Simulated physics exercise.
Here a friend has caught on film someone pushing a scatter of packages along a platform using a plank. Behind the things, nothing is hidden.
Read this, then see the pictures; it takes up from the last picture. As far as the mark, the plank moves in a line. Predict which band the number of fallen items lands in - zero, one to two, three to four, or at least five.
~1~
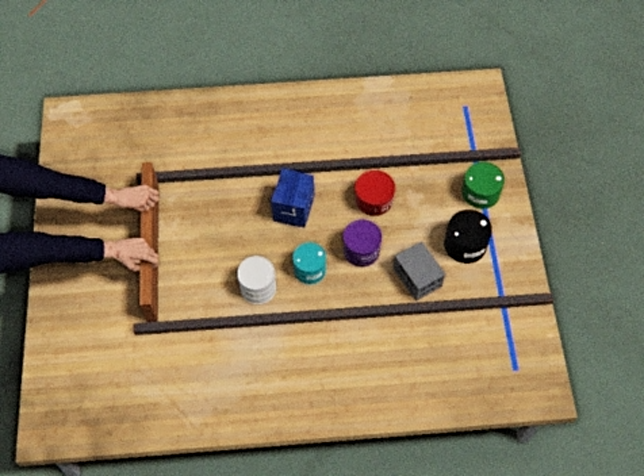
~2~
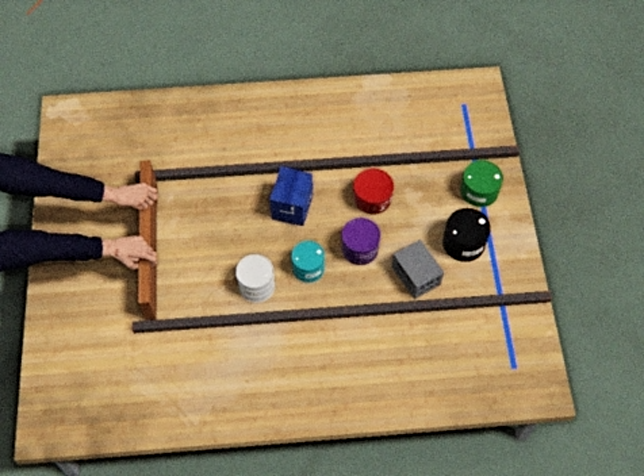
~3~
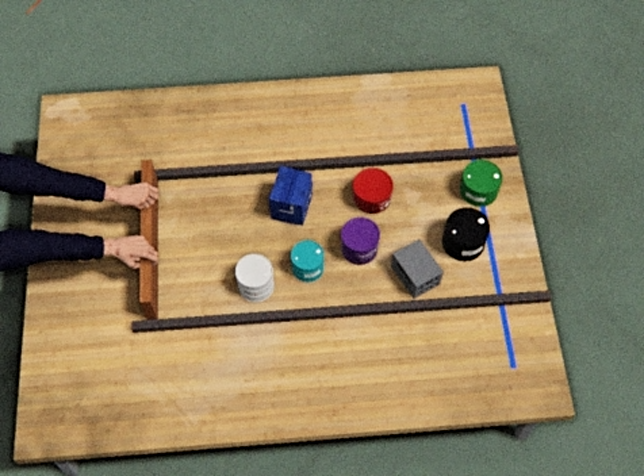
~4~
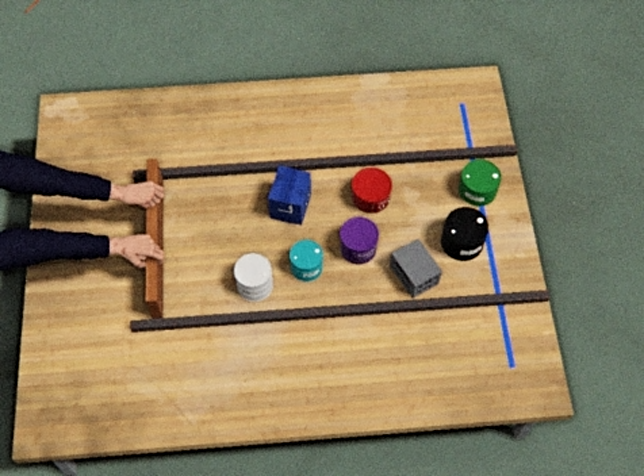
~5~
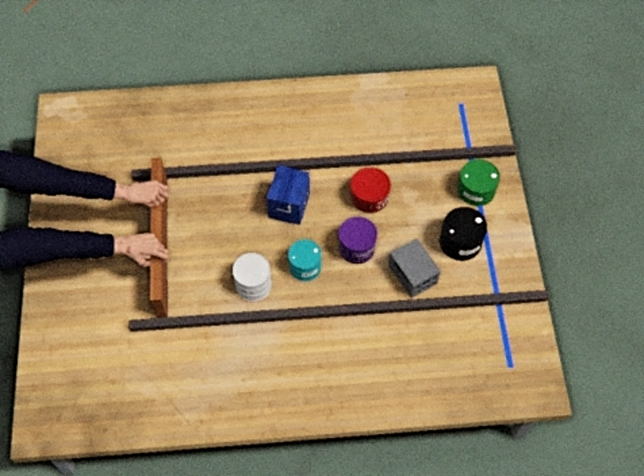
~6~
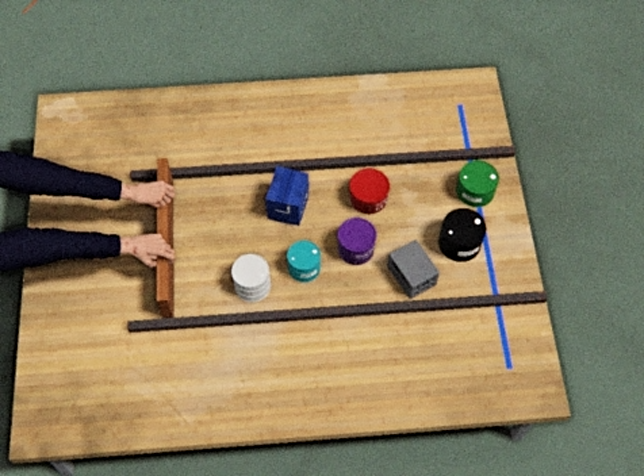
The number that fall lands in the band three to four.
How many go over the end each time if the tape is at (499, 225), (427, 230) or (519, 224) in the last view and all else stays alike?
Per try: 4; 0; 8.
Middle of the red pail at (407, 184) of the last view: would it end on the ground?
Outcome for the red pail: It drops.
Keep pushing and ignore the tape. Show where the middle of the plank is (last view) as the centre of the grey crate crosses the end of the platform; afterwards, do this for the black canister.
(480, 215) and (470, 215), roughly.
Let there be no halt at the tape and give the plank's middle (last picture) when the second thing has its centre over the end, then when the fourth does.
The first one at (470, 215), the next at (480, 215).
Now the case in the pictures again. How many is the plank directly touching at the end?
That would be 4 of them.
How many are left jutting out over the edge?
The tally is 0.
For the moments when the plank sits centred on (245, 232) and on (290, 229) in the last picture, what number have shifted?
First 1, after that 4.
Early on, none off yet; green canister at rest near (477, 184); black canister at rest near (462, 235); grey crate at rest near (413, 270).
A while later, none off yet; green canister travelled about its own width near (512, 181); black canister travelled about its own width near (488, 224); grey crate travelled well along near (482, 260).
Finally, the number that fall off is three or four; lost, red pail, grey crate, black canister and green canister.
